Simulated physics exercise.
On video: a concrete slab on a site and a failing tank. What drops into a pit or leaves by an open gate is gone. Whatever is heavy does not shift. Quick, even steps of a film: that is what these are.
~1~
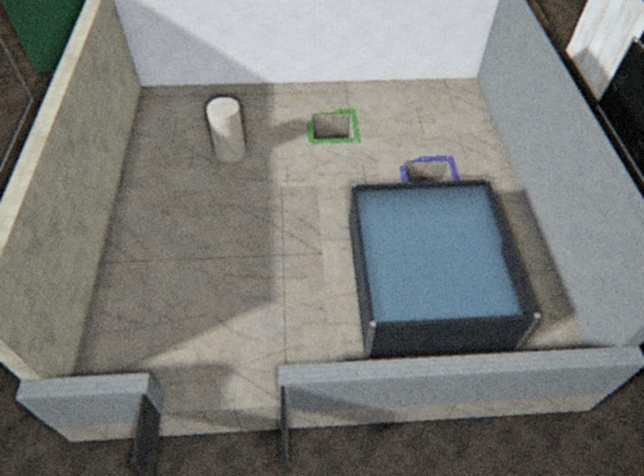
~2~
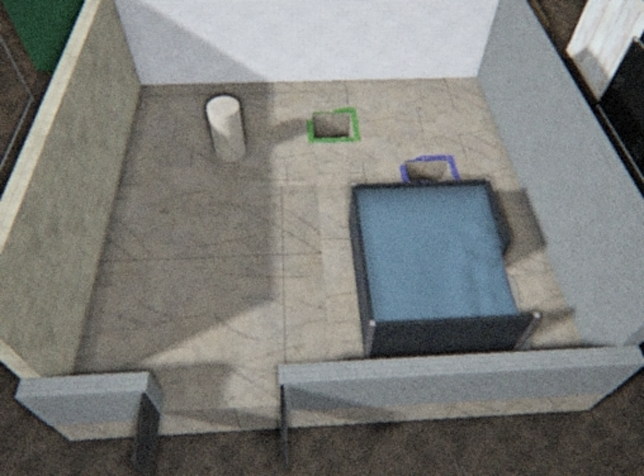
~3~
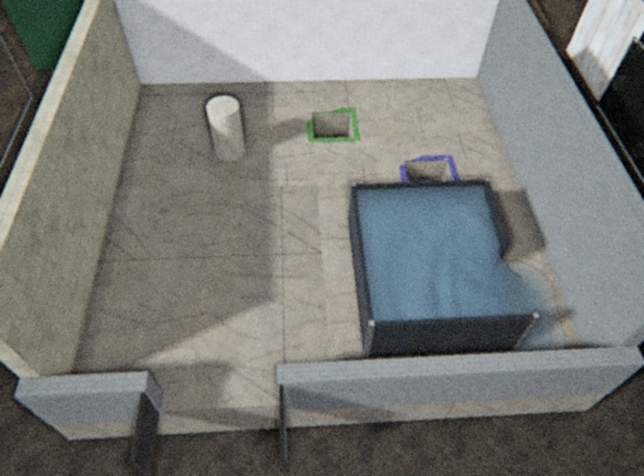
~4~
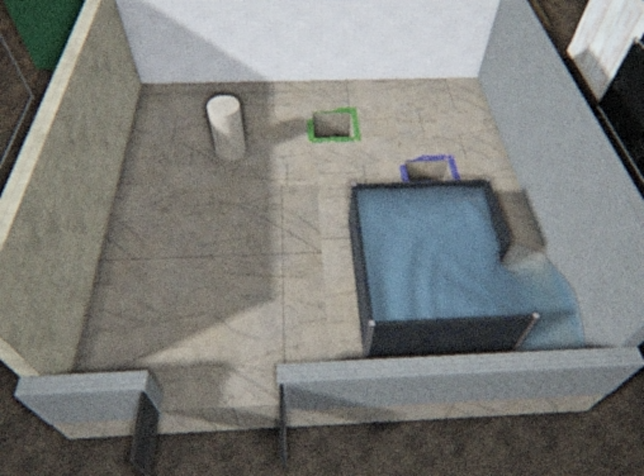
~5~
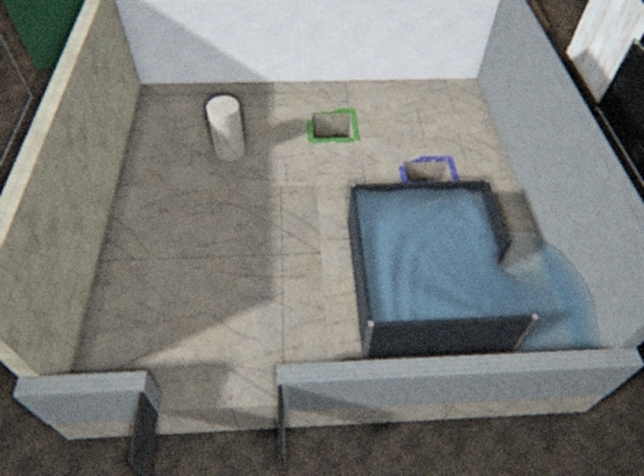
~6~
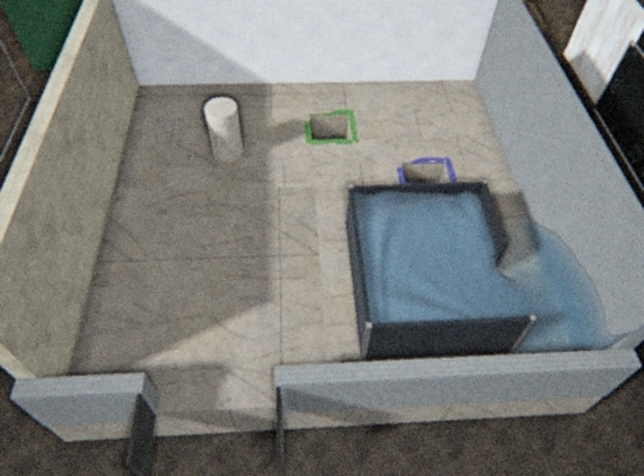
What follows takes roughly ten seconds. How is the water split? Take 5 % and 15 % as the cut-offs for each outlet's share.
In order: Gate: Short of five per cent; blue pit: Inside five to fifteen per cent; green pit: Inside five to fifteen per cent.
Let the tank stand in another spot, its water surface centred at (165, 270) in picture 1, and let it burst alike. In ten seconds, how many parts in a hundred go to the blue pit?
Share in the blue pit - 15 in a hundred.
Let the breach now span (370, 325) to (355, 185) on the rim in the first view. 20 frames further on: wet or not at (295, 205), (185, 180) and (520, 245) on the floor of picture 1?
First point swamped, second point swamped, third point spared.
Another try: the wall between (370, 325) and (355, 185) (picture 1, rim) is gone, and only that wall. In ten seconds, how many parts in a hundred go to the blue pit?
The blue pit gets 2 per cent.
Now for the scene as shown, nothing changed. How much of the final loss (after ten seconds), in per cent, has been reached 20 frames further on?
By then, close to 20 % of it.
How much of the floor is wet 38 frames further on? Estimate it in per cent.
My estimate is near 75 per cent.
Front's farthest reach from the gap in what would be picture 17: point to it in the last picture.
Roughly at (472, 85).
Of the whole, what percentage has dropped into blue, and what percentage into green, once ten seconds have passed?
About 10 %, then about 8 %.
A moment on, water covers 15 % of the floor; the gate 0 %, the blue pit 0 %, the green pit 0 %.
Next, water covers 25 % of the floor; the gate 0 %, the blue pit 1 %, the green pit 0 %.
Then, water covers 45 % of the floor; the gate 1 %, the blue pit 4 %, the green pit 0 %.
Later, water covers 75 % of the floor; the gate 2 %, the blue pit 7 %, the green pit 3 %.
In the end, water covers 95 % of the floor; the gate 3 %, the blue pit 10 %, the green pit 9 %.
